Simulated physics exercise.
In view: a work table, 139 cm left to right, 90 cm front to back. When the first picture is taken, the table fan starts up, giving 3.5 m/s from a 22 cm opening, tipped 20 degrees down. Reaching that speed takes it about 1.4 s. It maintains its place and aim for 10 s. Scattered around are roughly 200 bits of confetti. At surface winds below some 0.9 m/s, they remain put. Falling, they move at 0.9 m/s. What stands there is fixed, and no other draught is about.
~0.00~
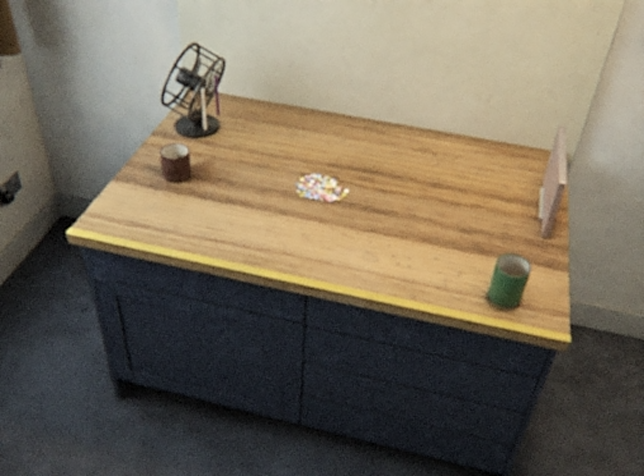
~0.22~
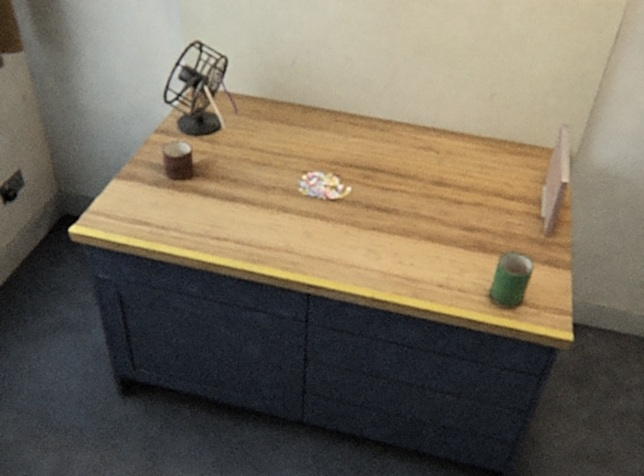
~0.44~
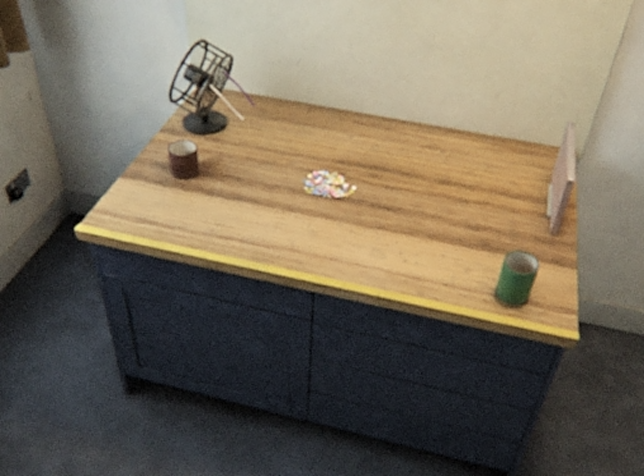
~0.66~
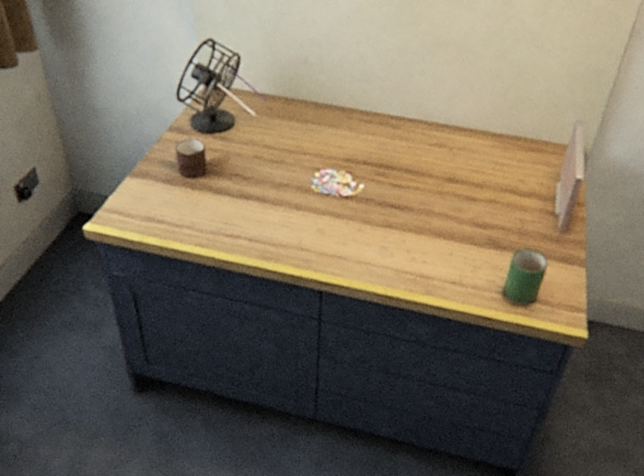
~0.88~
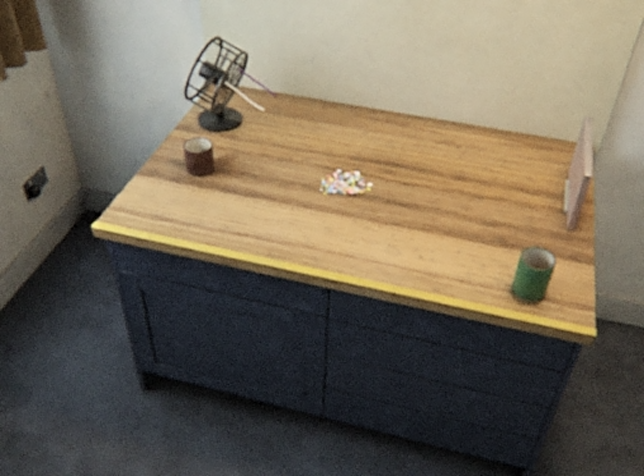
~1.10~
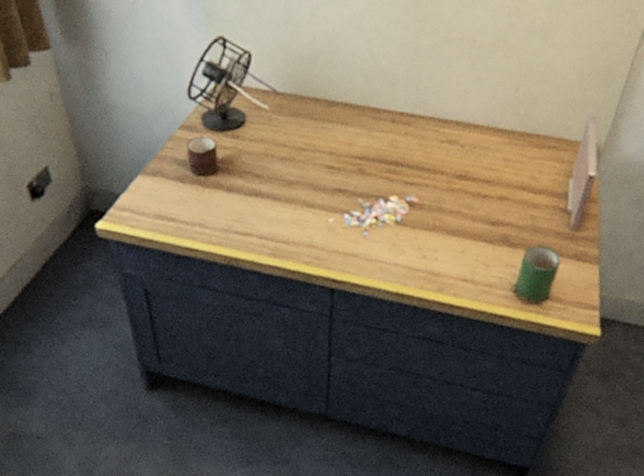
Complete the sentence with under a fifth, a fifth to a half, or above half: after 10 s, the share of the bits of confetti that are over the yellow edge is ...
After 10 s, the share is above half.
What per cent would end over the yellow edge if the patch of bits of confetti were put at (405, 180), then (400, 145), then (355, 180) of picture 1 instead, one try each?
0, 0 and 10 in a hundred, respectively.
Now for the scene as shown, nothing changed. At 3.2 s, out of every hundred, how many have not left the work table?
About 15 %.
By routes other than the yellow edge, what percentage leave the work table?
That lands at some 15 %.
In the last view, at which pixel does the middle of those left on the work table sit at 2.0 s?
The middle ends up close to (524, 308).
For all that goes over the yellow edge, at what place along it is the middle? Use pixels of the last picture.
The middle crossing sits close to (525, 320) in the last picture.
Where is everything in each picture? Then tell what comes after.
The middle of the bits of confetti is near (320, 190), none has stirred yet and the mouth of the table fan is at (194, 82), in the first frame.
The middle of the bits of confetti is near (323, 187), none has stirred yet and the yellow edge is centred on (305, 283), in the second frame.
The middle of the bits of confetti is near (328, 186), none has stirred yet, the top of a mug is at (182, 148) and the top of a mug is at (522, 262), in the third frame.
The middle of the bits of confetti is near (336, 185) and none has stirred yet, in the fourth frame.
The middle of the bits of confetti is near (344, 184), the farthest in sight from the table fan is at (369, 189) and about 25 % have left their places, in the fifth frame.
The middle of the bits of confetti is near (379, 211), the farthest in sight from the table fan is at (392, 223) and all have left their places, in the sixth frame.
After 2.0 s, 58 % are over the yellow edge; the middle of those still in play is near (540, 315); 3 % have settled or left.
After 3.2 s, 73 % are over the yellow edge; 88 % have settled or left.
After 5.5 s, 76 % are over the yellow edge; 92 % have settled or left.
After 10.0 s, at the end, 78 % are over the yellow edge.
